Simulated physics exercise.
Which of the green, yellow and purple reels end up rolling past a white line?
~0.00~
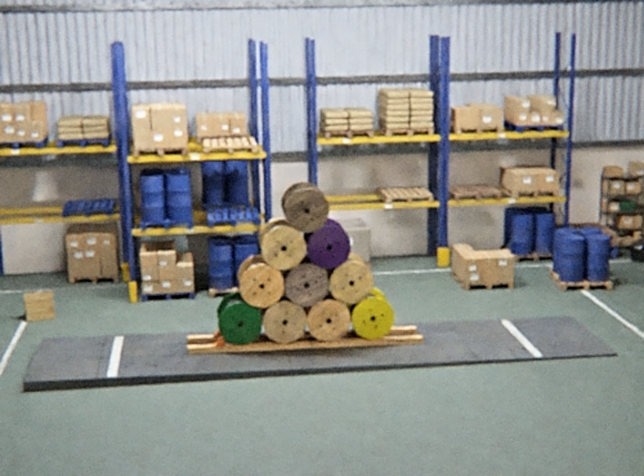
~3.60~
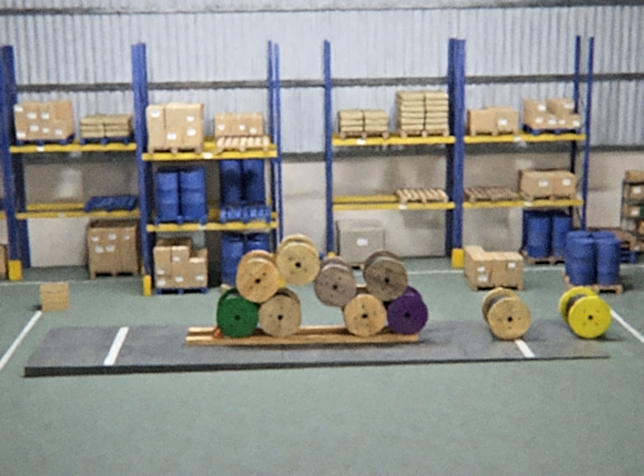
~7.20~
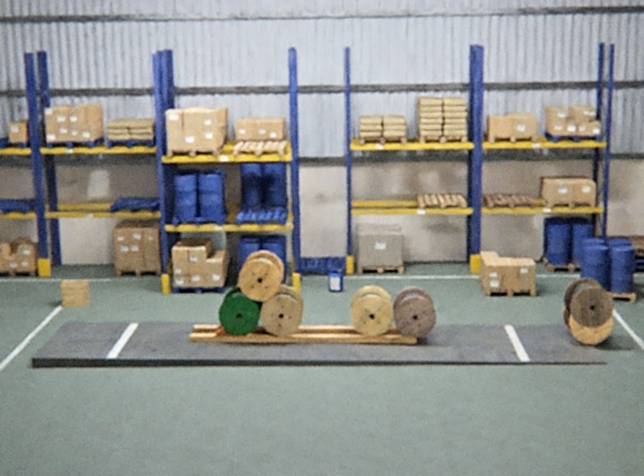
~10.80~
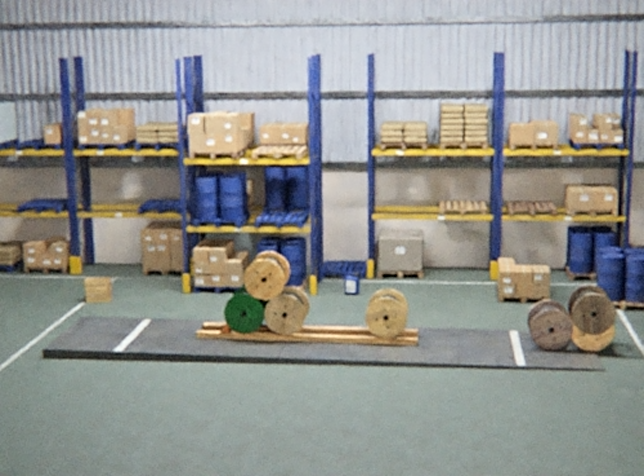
The yellow and purple reels both roll off to the right past the white line. The green one stays in its place at the left of the bearers and crosses no line.
